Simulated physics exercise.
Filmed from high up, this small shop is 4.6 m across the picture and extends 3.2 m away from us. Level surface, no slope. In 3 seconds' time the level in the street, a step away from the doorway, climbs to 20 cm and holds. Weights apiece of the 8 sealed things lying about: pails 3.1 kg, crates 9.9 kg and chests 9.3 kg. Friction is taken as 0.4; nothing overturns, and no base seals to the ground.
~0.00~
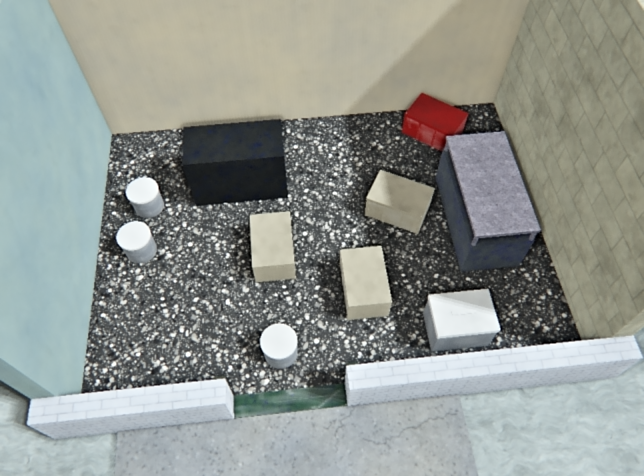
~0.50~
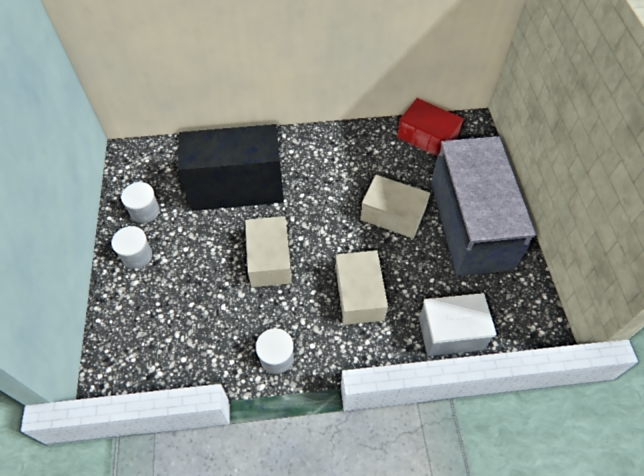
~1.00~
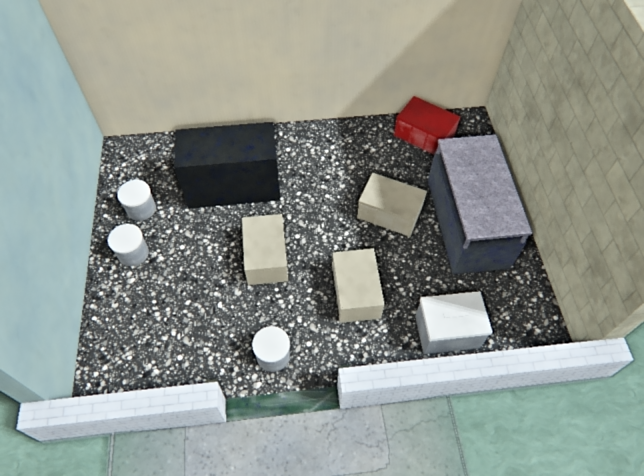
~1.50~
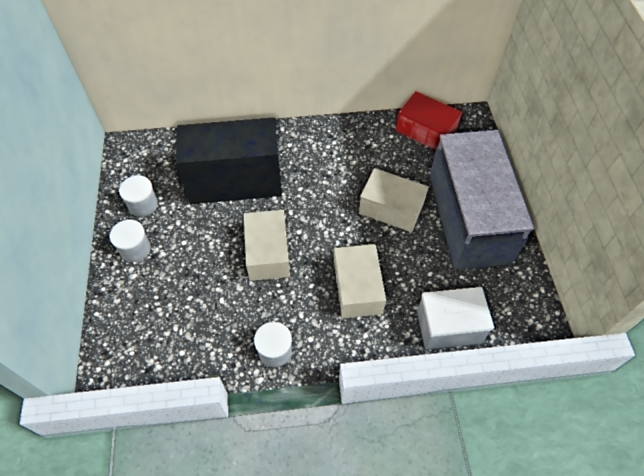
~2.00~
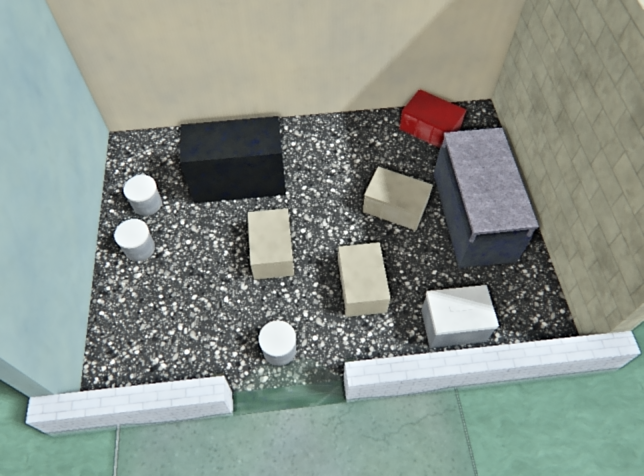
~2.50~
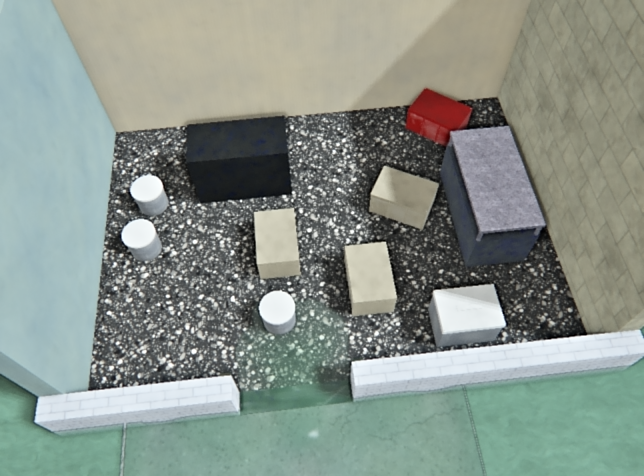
In a small shop, green water seeps through the doorway and one white cylinder shifts slightly inward.
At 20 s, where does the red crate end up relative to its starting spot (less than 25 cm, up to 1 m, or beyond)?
Final distance: A quarter metre to a metre.
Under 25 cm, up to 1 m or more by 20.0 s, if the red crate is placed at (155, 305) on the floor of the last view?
By then it edges a bit.
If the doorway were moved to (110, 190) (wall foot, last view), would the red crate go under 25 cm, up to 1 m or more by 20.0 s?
Red crate: Small shift.
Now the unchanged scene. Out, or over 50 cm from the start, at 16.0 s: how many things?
By that time the total stands at 7.
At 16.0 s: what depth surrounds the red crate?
About 13 cm.
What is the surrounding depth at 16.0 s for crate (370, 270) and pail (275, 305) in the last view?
Some 11 cm at the first, some 14 cm at the second.
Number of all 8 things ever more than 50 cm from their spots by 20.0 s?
The count comes to 8.
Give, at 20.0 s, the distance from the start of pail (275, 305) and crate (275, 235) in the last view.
The first is 250 cm from its start, the second 250 cm.
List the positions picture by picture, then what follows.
The red crate at (437, 113) rests on the ground; water covers 0.0 m2; 0 of 8 have shifted, in the first picture.
The red crate at (432, 118), on the bottom; 0.0 m2 under water; 0 of 8 have shifted, in the second picture.
The red crate at (429, 117), on the bottom; water covers 0.0 m2; 0 of 8 have shifted, in the third picture.
The red crate at (430, 112), on the bottom; water covers 0.0 m2; 0 of 8 have shifted, in the fourth picture.
The red crate at (434, 110) rests on the ground; 0.1 m2 under water; 0 of 8 have shifted, in the fifth picture.
The red crate at (440, 108) rests on the ground; 0.6 m2 under water; 1 of 8 have shifted, in the sixth picture.
After 4.0 s the red crate is near (440, 108), 0.0 m from its start, aground; 1 afloat.
After 9.0 s the red crate is near (494, 129), 0.6 m from its start, afloat; 6 afloat.
After 16.0 s the red crate is near (495, 126), 0.6 m from its start, afloat; 8 afloat.
After 20.0 s the red crate is near (497, 123), 0.6 m from its start, afloat; 8 afloat.
